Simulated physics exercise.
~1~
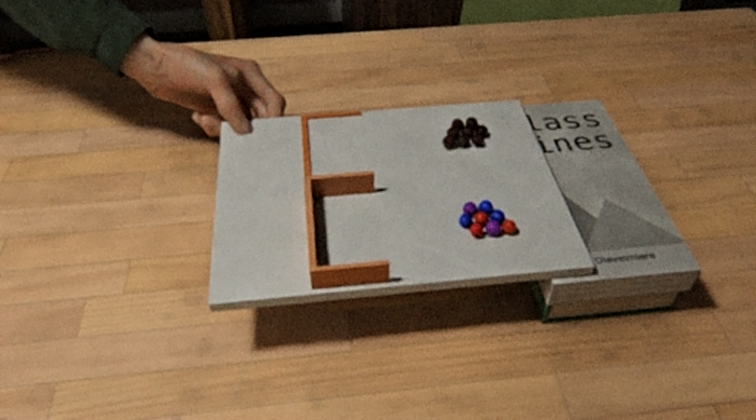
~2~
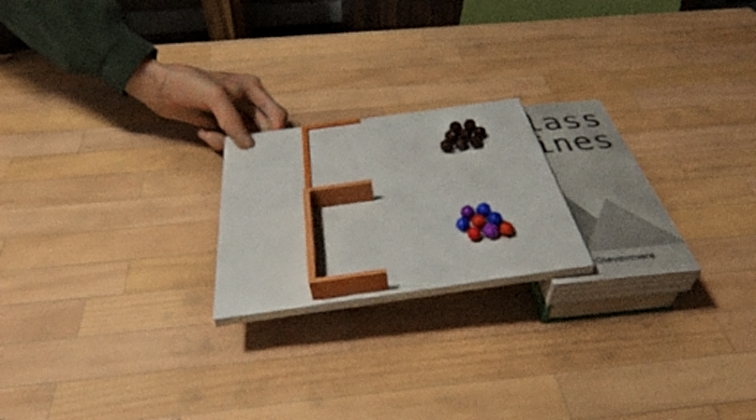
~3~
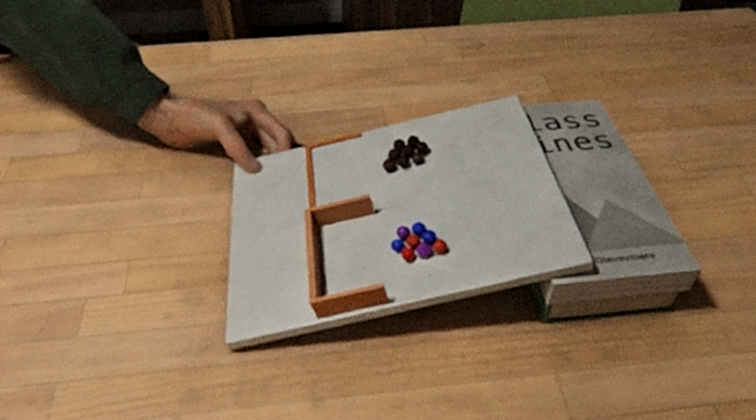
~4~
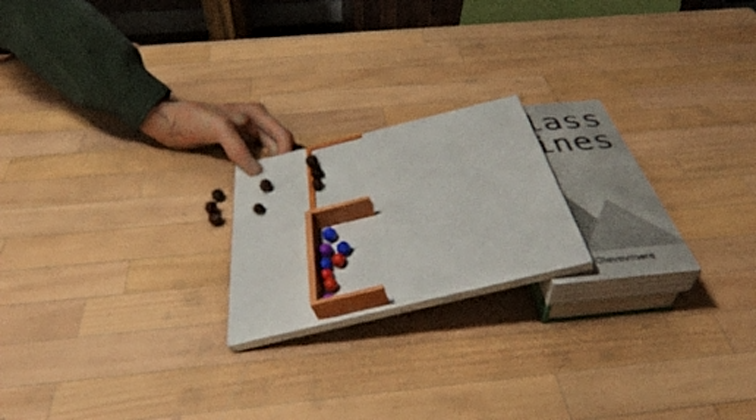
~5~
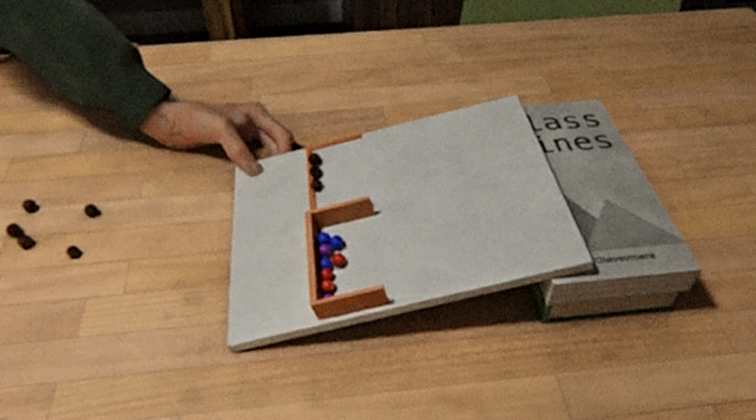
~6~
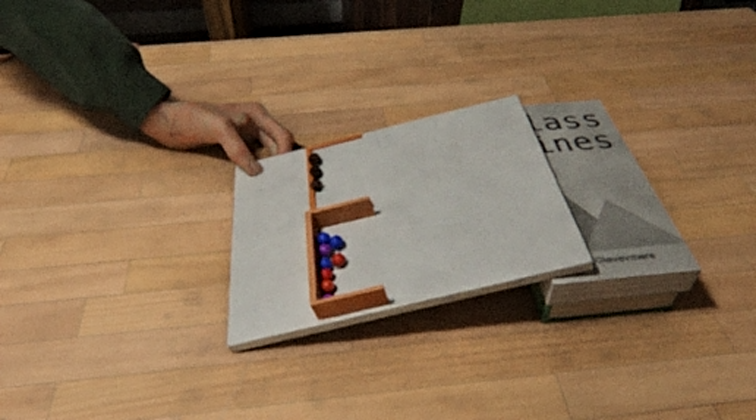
A hand lowers a board's left end; coloured balls stop at a fence, most dark ones escape.
